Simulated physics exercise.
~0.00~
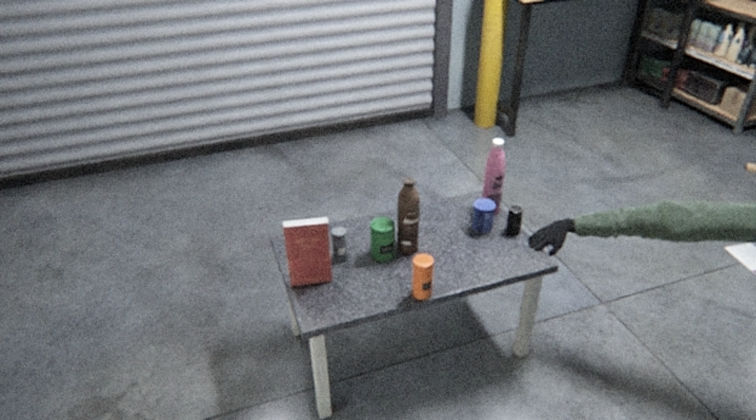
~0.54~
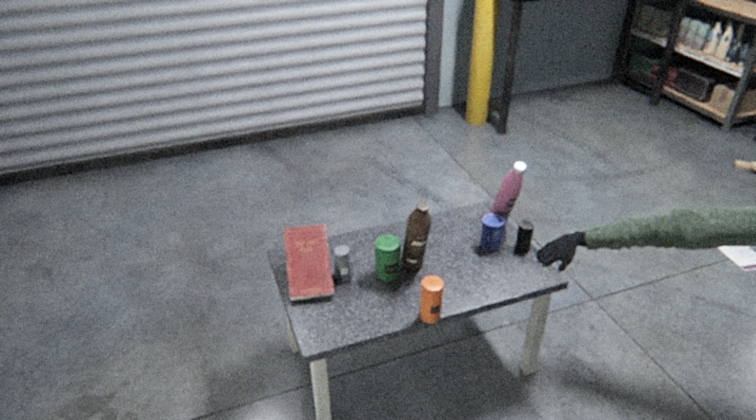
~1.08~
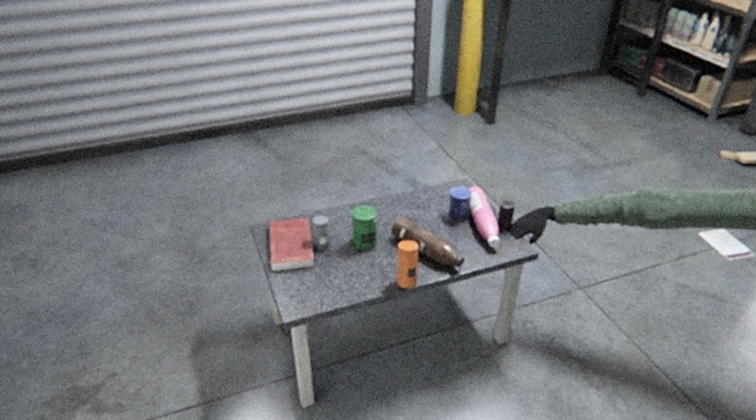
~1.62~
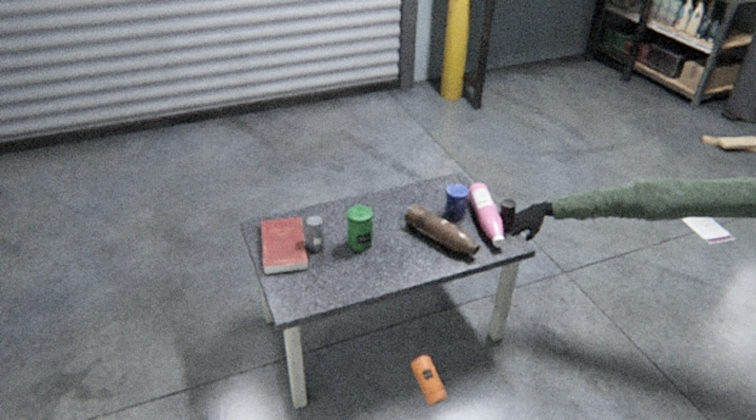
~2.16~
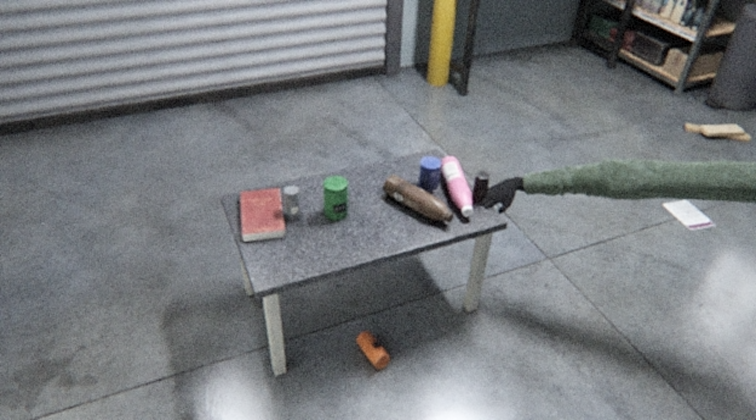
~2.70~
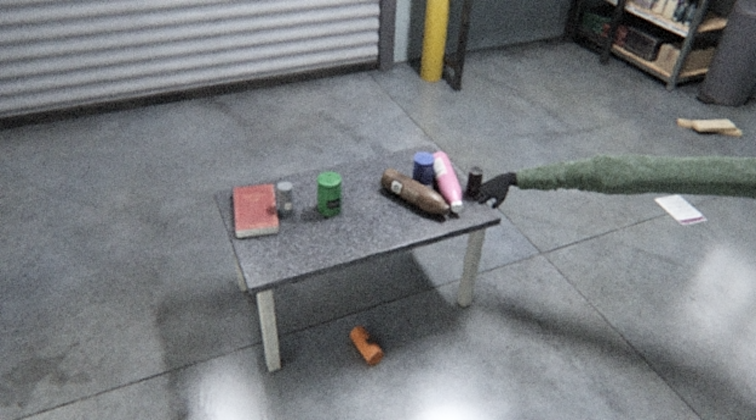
The table jerks, toppling the red book and two bottles before the orange jar falls off.
